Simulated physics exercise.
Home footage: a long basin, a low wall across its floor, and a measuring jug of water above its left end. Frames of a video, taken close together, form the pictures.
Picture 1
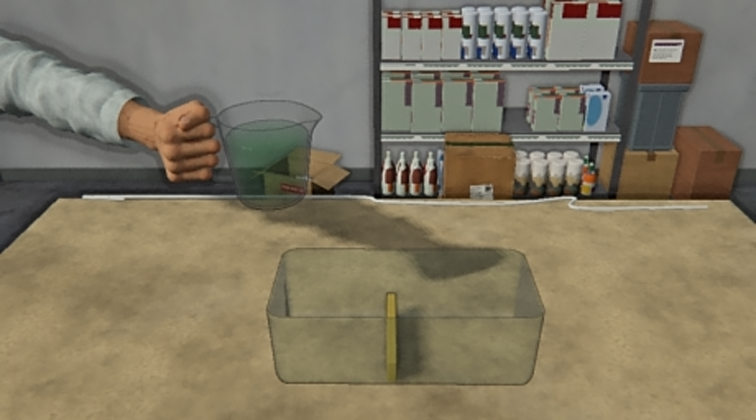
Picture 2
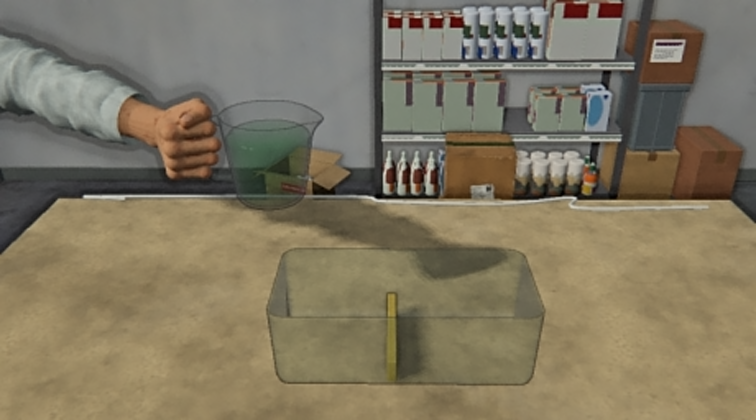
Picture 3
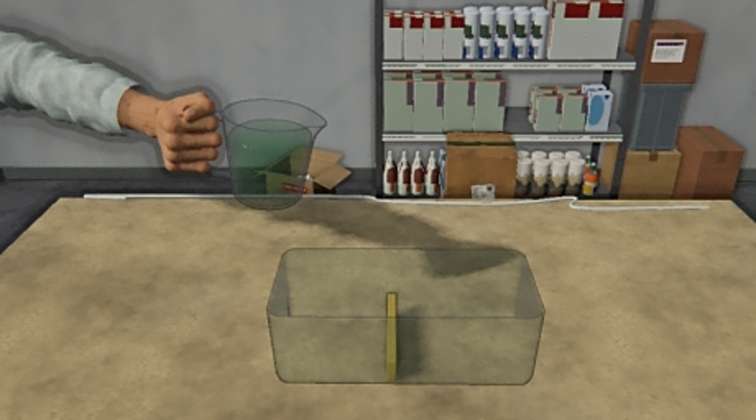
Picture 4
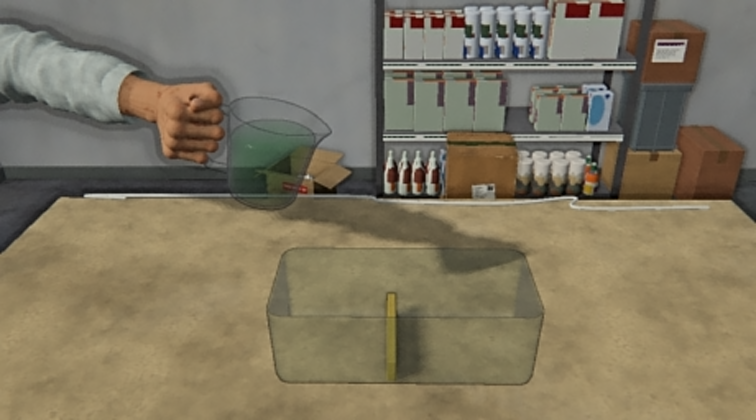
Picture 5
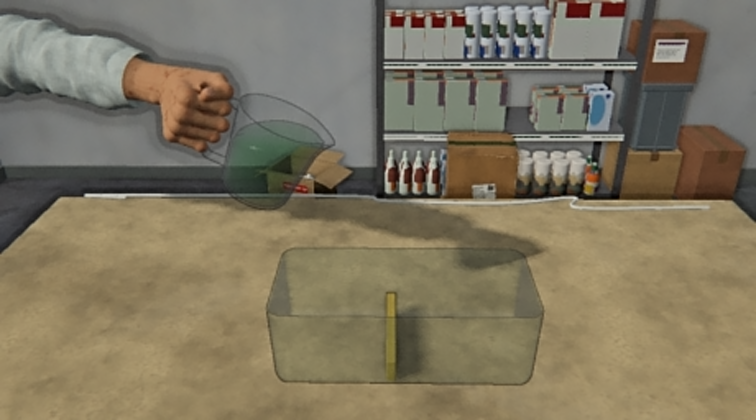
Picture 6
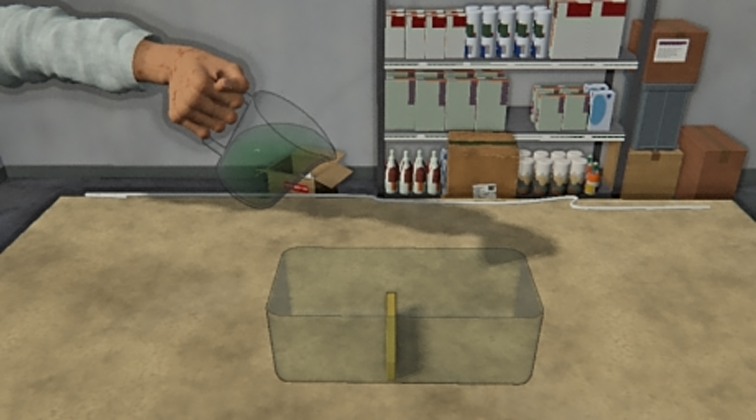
A hand in a pale sleeve reaches in from the left, holding a clear jug of green liquid above a tan tabletop, seen from the front and slightly above in a storeroom. A long, clear basin with a low yellow wall across its floor sits below, before stocked shelves and brown boxes. The hand gradually tilts the jug rightward, its shadow shifting, while the camera stays still.
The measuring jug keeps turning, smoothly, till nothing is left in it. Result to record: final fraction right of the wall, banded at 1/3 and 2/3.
Fraction right of wall: Under 1/3.
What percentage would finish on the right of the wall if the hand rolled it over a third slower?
Roughly 25 percent.
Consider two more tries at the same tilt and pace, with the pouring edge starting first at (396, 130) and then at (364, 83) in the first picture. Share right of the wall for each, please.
85 %, then 80 %.
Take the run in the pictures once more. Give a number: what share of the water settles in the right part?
Roughly 20 %.
A moment on, the measuring jug is tipped right over and 36 per cent is still to pour, 16 is left of the wall and 6 right of it.
Next, the measuring jug is tipped right over and 2 per cent is still to pour, 74 is left of the wall and 12 right of it.
Then the measuring jug is tipped right over and 0 per cent is still to pour, 69 is left of the wall and 17 right of it.
Later the measuring jug is tipped right over and 0 per cent is still to pour, 70 is left of the wall and 19 right of it.
Finally, 70 per cent lies left of the wall, 20 right of it and 11 outside.
